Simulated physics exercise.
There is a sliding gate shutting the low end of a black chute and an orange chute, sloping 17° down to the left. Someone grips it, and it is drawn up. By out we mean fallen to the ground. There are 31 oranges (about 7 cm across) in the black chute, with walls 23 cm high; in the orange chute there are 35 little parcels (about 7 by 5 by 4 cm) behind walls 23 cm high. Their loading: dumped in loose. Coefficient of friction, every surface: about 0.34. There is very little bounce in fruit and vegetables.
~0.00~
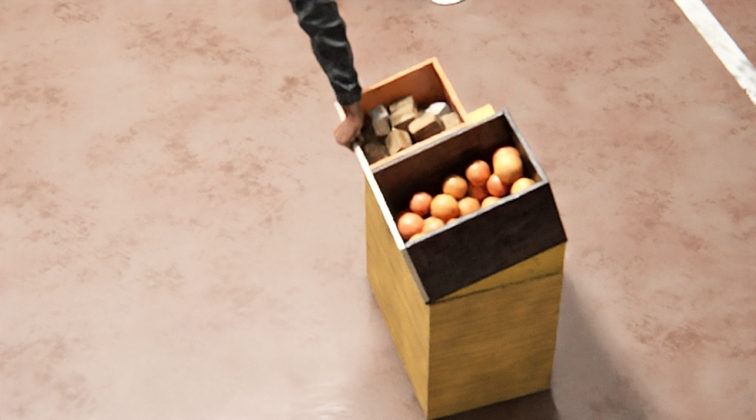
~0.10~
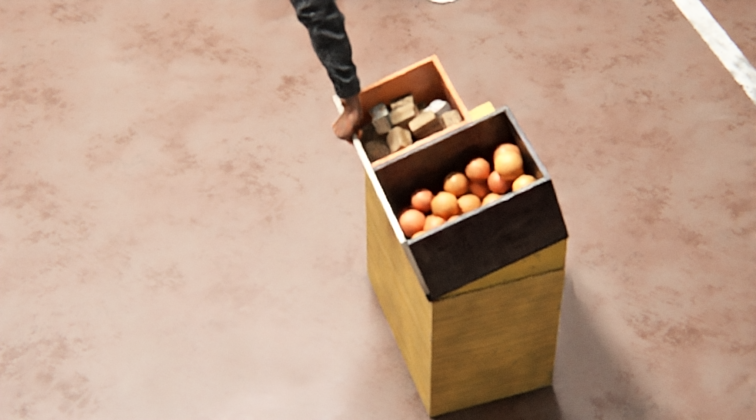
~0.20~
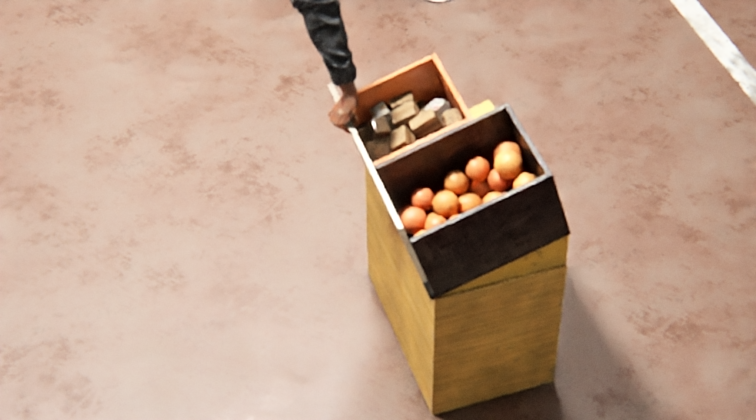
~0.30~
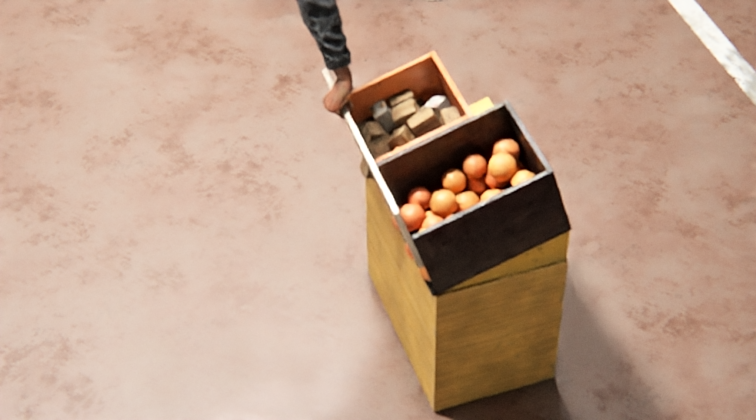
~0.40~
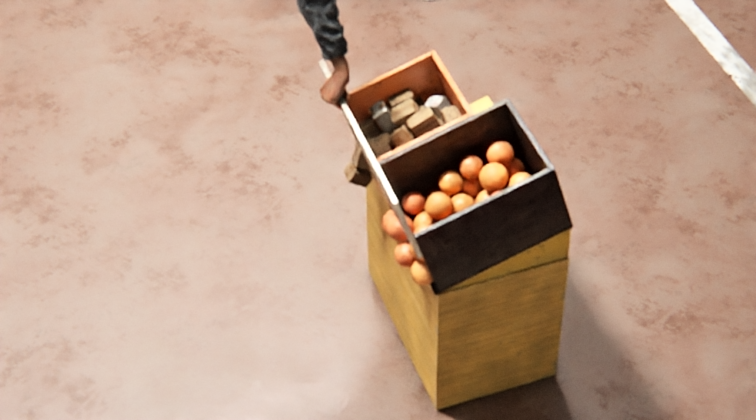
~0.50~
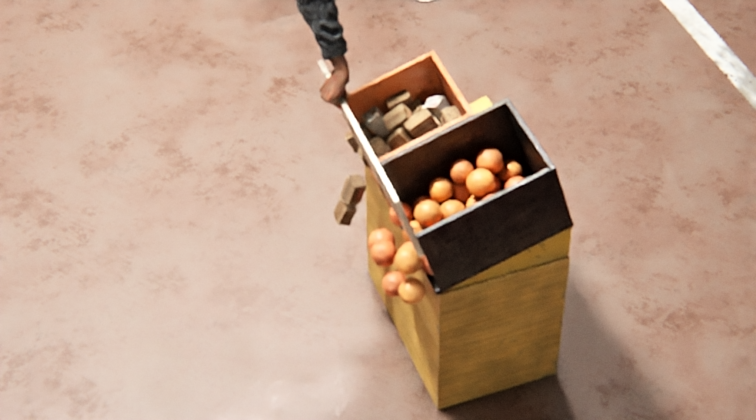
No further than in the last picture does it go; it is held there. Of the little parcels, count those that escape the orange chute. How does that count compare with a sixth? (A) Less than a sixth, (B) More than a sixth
Answer: B.
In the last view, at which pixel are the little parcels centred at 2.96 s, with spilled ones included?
In the last view, the centre sits near (330, 305).
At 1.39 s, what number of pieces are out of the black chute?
Roughly, out by then: Black chute 30.
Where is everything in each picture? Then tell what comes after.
In the first frame (places track the rim corner closest to us here), orange chute (466, 124); black chute (543, 182); gap 0 cm; none in free fall.
In the second frame, orange chute (467, 121); gap 2 cm.
In the third frame, orange chute (468, 119); gap 6 cm.
In the fourth frame, orange chute (468, 116); gap 11 cm.
In the fifth frame, orange chute (469, 115); gap 15 cm.
In the sixth frame, orange chute (469, 115); black chute (550, 168); gap 15 cm; 3 falling or fallen, the lowest parcel at (345, 211).
After 0.89 s, the black chute is down by 16 of 31 and the orange chute is down by 9 of 35.
After 1.39 s, the black chute is down by 31 of 31 and the orange chute is down by 17 of 35.
After 2.07 s, the black chute is down by 31 of 31 and the orange chute is down by 25 of 35.
Outcome (at 2.96 s), the black chute is down by 31 of 31 and the orange chute is down by 29 of 35. Asked share, 29 of 35, 83 per cent.
